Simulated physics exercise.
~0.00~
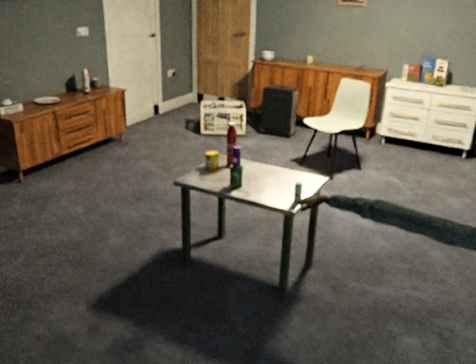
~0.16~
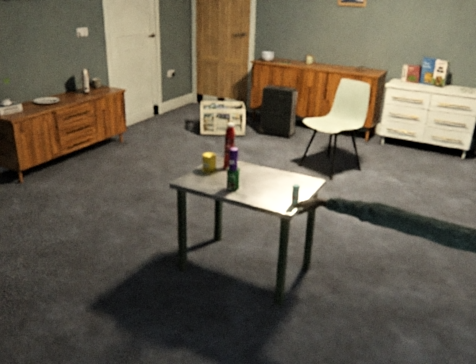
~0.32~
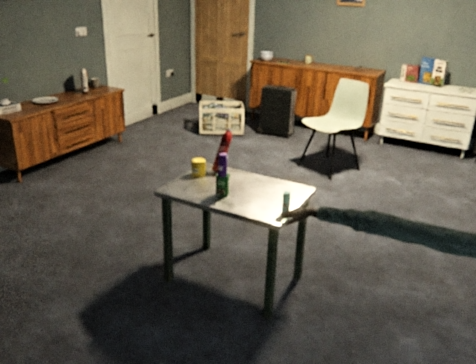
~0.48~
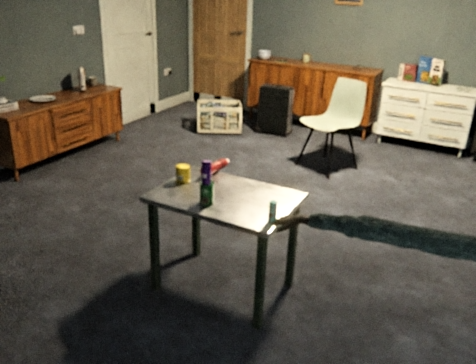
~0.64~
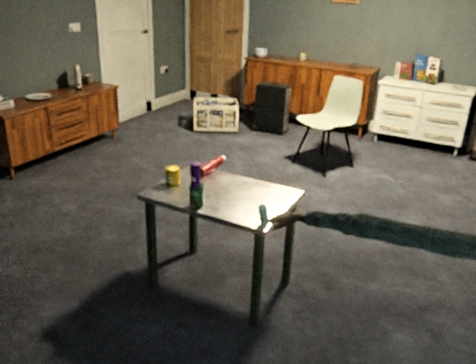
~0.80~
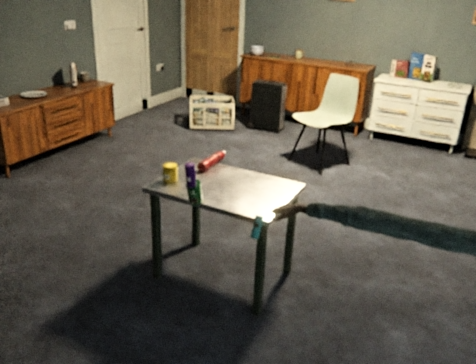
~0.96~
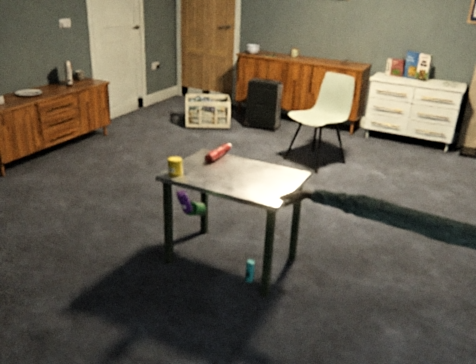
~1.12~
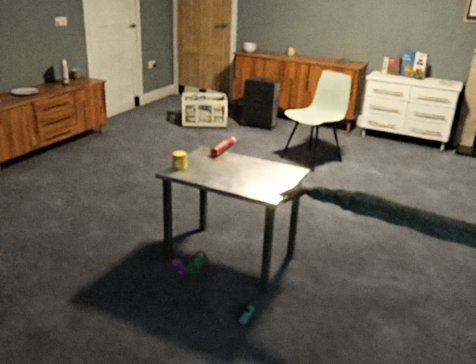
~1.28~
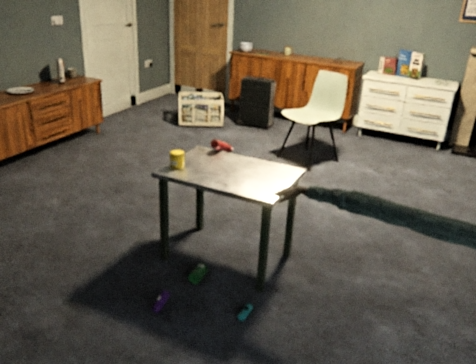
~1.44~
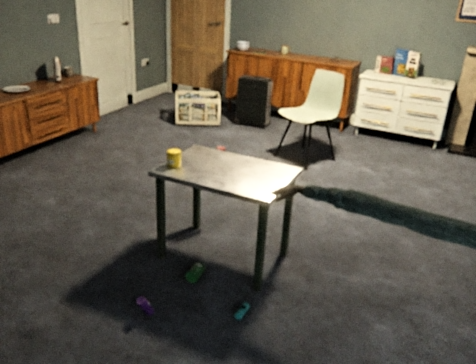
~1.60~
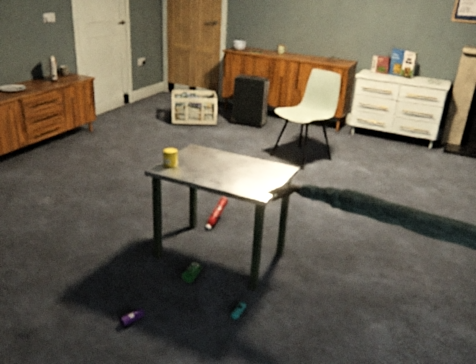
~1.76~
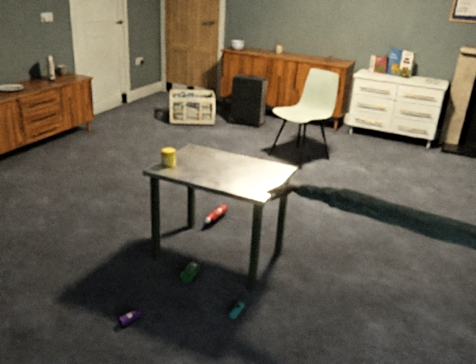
A jerked table sheds two shakers, a tin and a bottle, leaving the yellow jar standing.
